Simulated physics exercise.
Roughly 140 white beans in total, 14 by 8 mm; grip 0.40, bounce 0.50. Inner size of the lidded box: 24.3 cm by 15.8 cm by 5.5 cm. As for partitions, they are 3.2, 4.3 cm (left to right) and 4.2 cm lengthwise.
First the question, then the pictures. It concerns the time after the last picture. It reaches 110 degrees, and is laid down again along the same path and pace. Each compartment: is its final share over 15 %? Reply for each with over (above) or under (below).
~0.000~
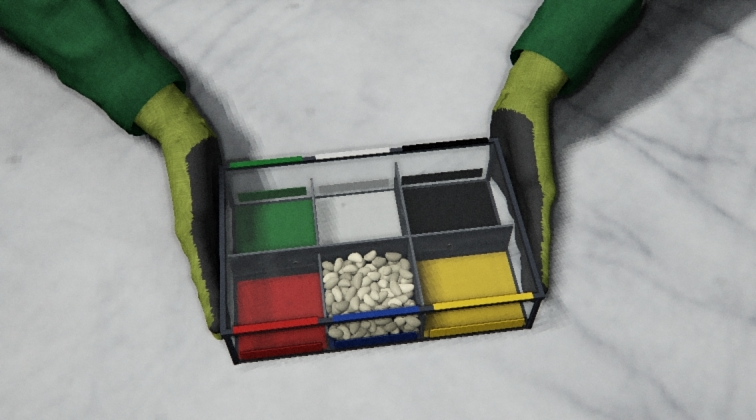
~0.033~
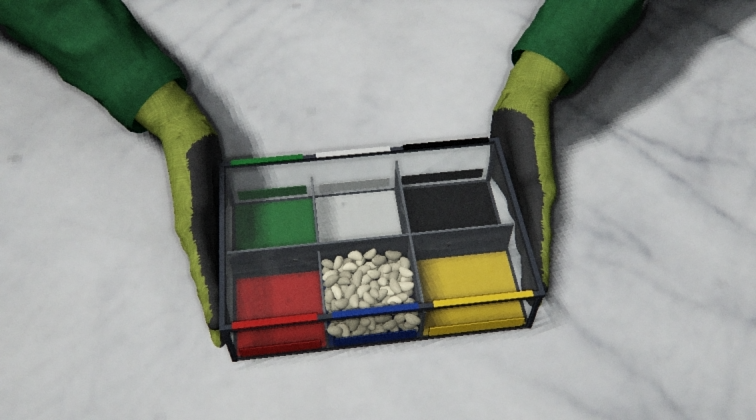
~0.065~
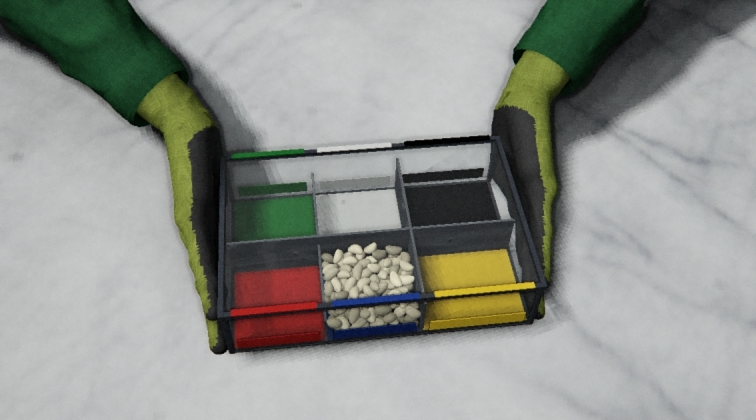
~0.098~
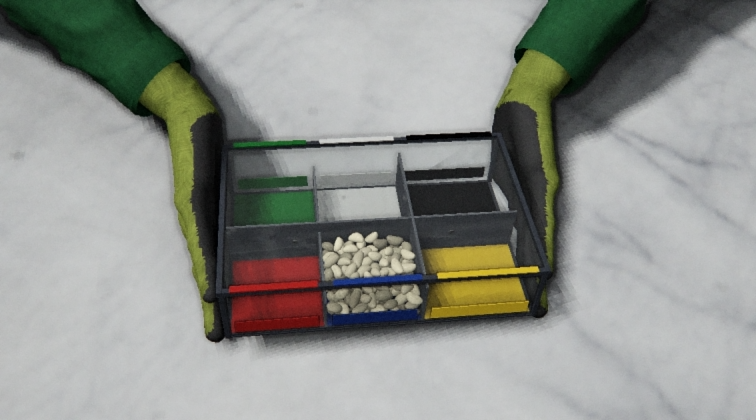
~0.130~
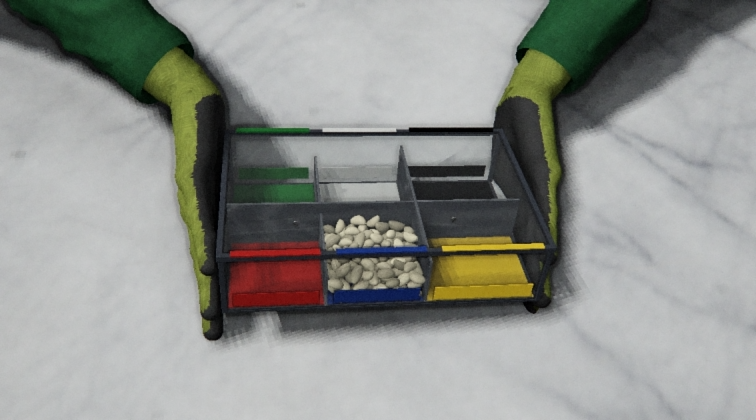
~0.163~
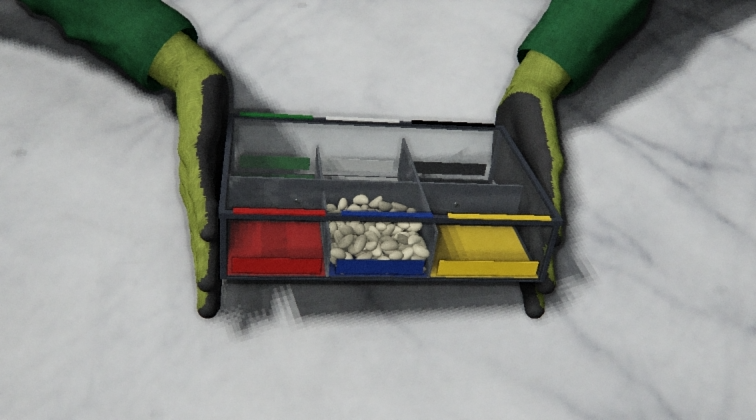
Red - under, blue - over, green - under, yellow - under, white - under, black - under.
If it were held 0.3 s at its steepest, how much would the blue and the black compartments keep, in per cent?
In per cent: Blue 80; black 10.
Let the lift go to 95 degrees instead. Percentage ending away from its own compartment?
Estimate: Around 10 %.
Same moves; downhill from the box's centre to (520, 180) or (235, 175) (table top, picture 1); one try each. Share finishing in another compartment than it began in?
Approximately 10 percent, then 50 percent.
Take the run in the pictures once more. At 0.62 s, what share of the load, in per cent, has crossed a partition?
Roughly 5 per cent.
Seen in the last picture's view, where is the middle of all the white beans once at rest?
Estimated resting centre: Around (375, 282).
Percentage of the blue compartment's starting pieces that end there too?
Fraction kept: Approx. 90 %.
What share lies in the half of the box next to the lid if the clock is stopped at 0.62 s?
Something like 70 percent of the pieces.
Then, at 0.62 s, tilt 109 degrees; blue 95 %, white 5 %.
Then, at 0.93 s, tilt 45 degrees; blue 90 %, white 5 %, black 5 %.
After 1.33 s, tilt 0 degrees; blue 85 %, white 5 %, black 5 %.
By 1.7 s all is still; red 0 %, blue 85 %, green 0 %, yellow 0 %, white 5 %, black 5 %.
